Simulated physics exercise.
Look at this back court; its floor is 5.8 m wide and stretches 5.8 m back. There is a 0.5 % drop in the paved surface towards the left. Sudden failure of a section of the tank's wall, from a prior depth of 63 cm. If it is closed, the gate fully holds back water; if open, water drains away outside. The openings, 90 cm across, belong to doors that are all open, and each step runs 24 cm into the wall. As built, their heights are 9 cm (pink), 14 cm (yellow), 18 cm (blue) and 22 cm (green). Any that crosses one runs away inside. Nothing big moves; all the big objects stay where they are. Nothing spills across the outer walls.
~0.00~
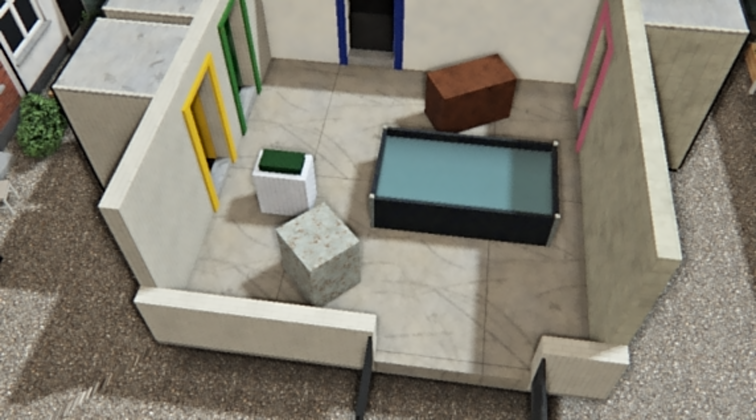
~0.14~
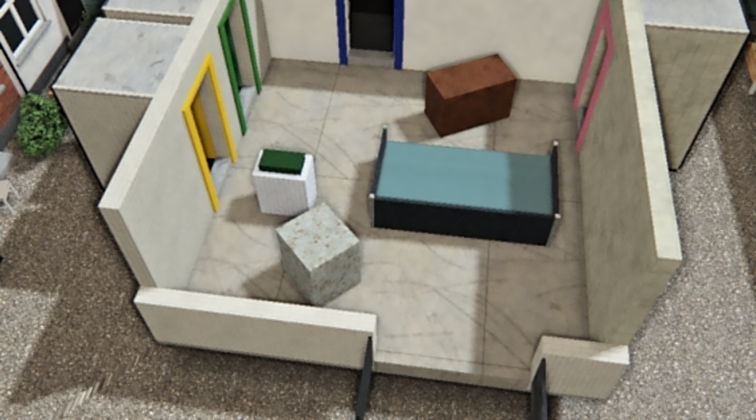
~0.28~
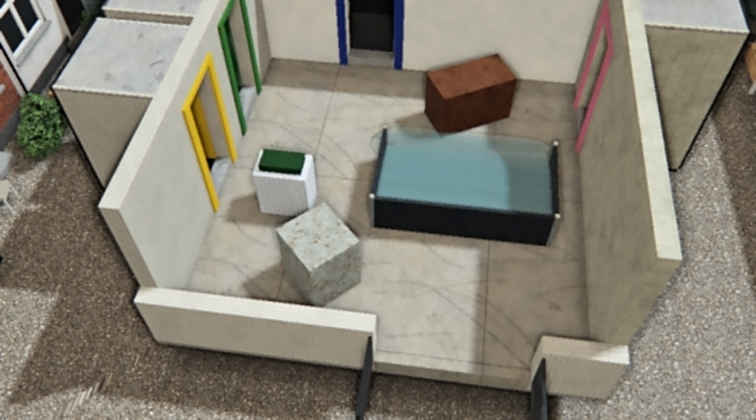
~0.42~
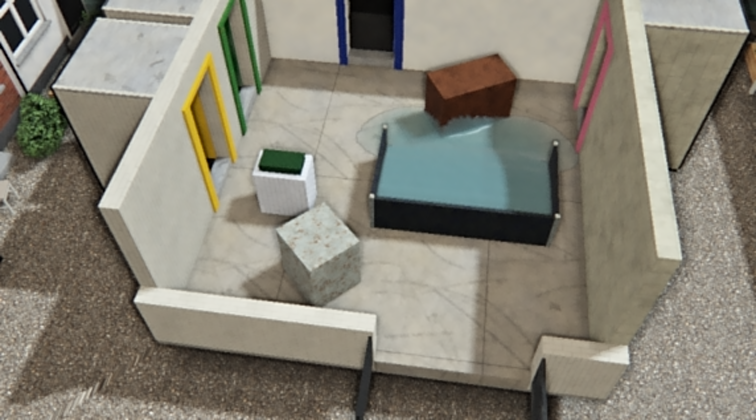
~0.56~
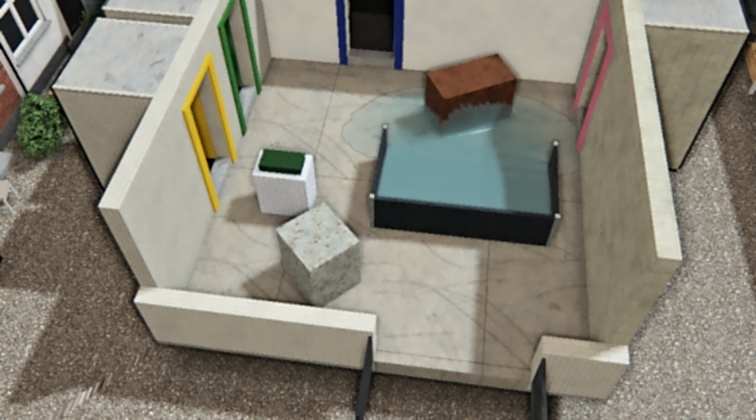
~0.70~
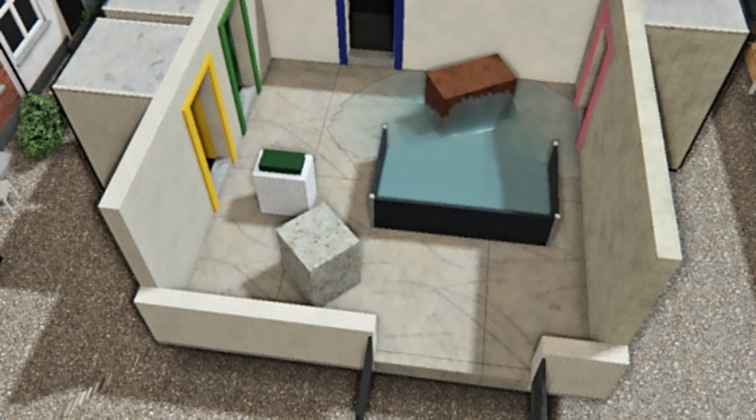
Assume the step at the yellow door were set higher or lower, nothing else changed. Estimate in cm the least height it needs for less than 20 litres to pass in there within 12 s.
I would say 8 cm.
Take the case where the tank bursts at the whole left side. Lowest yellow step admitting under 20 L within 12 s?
It needs to be about 24 cm high.
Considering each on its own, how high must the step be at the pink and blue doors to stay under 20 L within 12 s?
Roughly 31 cm for the pink door and roughly 20 cm for the blue door.
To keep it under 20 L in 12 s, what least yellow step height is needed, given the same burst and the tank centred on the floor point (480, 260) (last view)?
Then it needs to be around 8.0 cm high.
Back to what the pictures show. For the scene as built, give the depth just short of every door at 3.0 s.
Door by door, in centimetres - pink 20, yellow 2, blue 17, green 16.
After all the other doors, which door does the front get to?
Yellow.
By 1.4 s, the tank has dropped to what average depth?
About 24 cm.
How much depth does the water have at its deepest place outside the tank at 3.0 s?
Up to some 28 centimetres, I'd say.
After 1.4 s water covers 30 % of the floor, deepest (53 cm) near (574, 84); it has not reached the yellow door.
After 3.0 s water covers 50 % of the floor, deepest (28 cm) near (272, 58); 2 cm at the yellow door, 0 litres in over its 14 cm step.
After 12.0 s water covers 95 % of the floor, deepest (10 cm) near (253, 109); 9 cm at the yellow door, 0 litres in over its 14 cm step.
At the yellow door as built, the water arrived by 3.0 s and peaked near 13 cm at 6.0 s.
Run again over the same 12 s with other heights there, 32 litres in over 7 cm, 7 litres over 9.5 cm. The limit of 20 litres is kept from about 8 cm up.
